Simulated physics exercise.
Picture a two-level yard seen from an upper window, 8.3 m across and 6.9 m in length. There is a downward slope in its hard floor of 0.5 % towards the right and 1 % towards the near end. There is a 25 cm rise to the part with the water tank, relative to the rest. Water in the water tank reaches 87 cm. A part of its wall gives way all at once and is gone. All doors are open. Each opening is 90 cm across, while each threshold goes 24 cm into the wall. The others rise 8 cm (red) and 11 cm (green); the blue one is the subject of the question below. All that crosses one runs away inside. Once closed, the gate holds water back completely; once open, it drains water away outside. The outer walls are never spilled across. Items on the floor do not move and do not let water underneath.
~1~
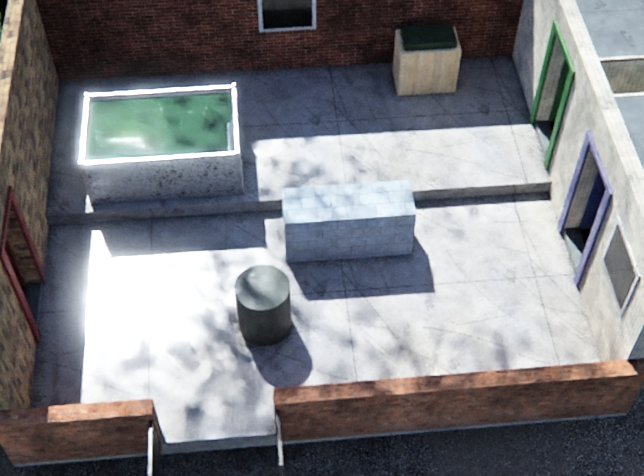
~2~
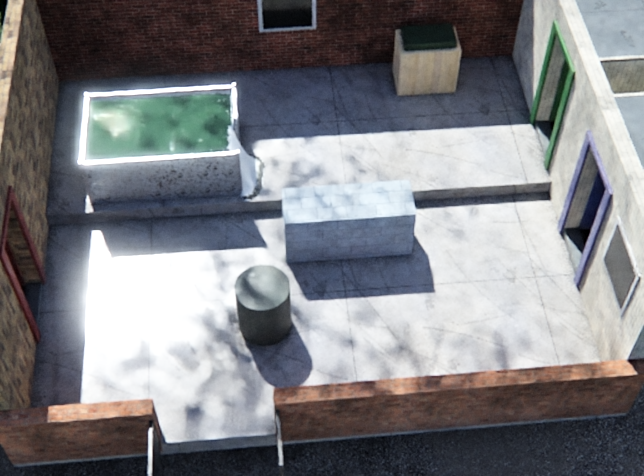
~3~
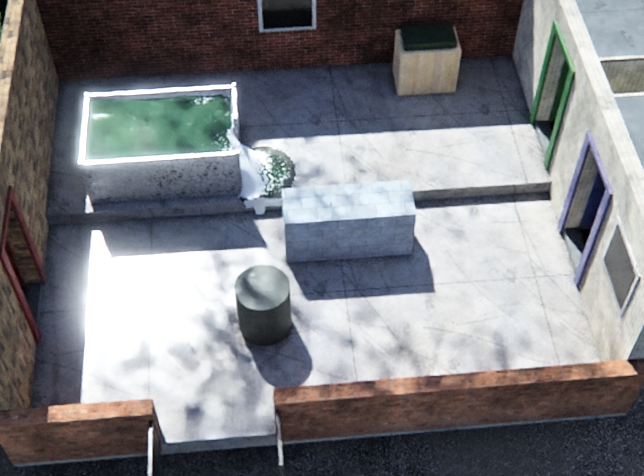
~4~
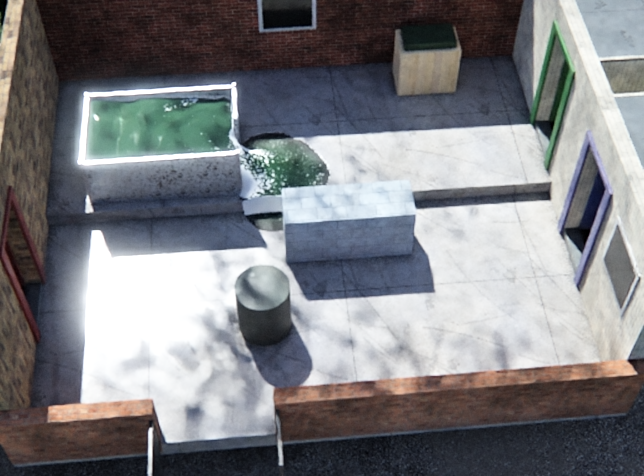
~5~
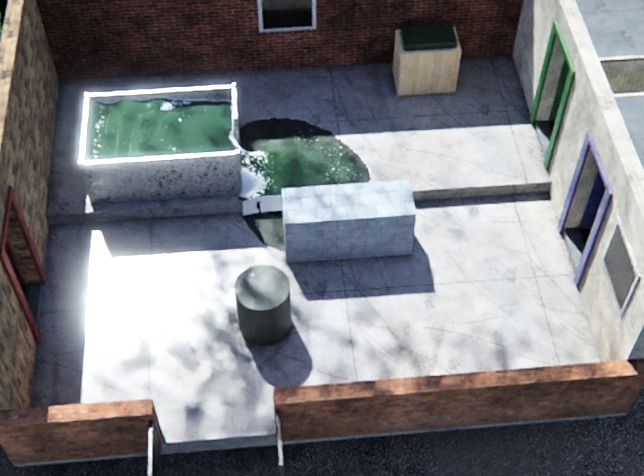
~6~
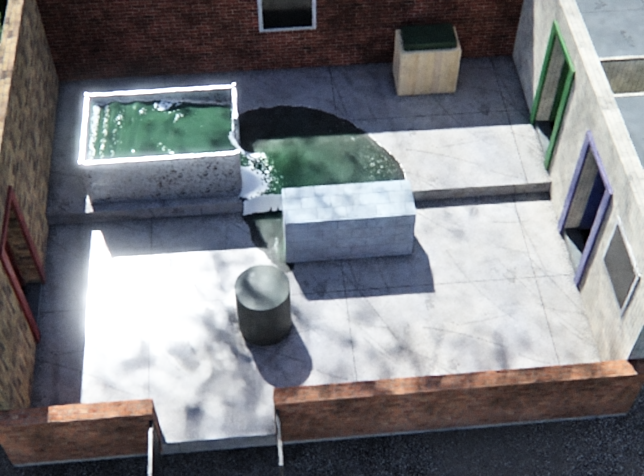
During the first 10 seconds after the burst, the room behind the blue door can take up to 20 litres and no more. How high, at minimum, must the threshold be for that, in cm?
18 cm.
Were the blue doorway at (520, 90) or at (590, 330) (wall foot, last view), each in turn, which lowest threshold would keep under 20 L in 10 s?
You'd want roughly 17 cm there first, then roughly 13.0 cm.
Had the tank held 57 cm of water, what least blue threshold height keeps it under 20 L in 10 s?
Required height: Approx. 11.0 cm.
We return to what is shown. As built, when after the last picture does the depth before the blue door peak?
Approximately 1.8 s.
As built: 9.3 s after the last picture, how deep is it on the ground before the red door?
A ruler would read roughly 4.5 cm.
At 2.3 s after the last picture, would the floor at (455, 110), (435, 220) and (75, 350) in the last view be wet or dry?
Well, in sequence they're soaked, soaked and bone-dry.
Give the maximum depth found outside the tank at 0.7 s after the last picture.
Up to some 44 centimetres, I'd say.
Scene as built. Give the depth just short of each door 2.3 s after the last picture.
Depth at blue 22 cm, at red 0 cm, at green 19 cm.
Then, 0.7 s after the last picture water covers 25 % of the floor, deepest (44 cm) near (246, 177); it has not reached the blue door.
Then, 2.3 s after the last picture water covers 40 % of the floor, deepest (34 cm) near (557, 217); 22 cm at the blue door, 14 litres in over its 16 cm threshold.
Then, 9.3 s after the last picture water covers 85 % of the floor, deepest (16 cm) near (610, 391); 10 cm at the blue door, 31 litres in over its 16 cm threshold.
At the blue door as built, the water peaked near 22 cm, 1.7 s after the last picture.
With a threshold of 15.5 cm, 35 litres would have come in within the 10 s; with 21 cm, 8 litres. So under 20 litres takes about 18 cm.
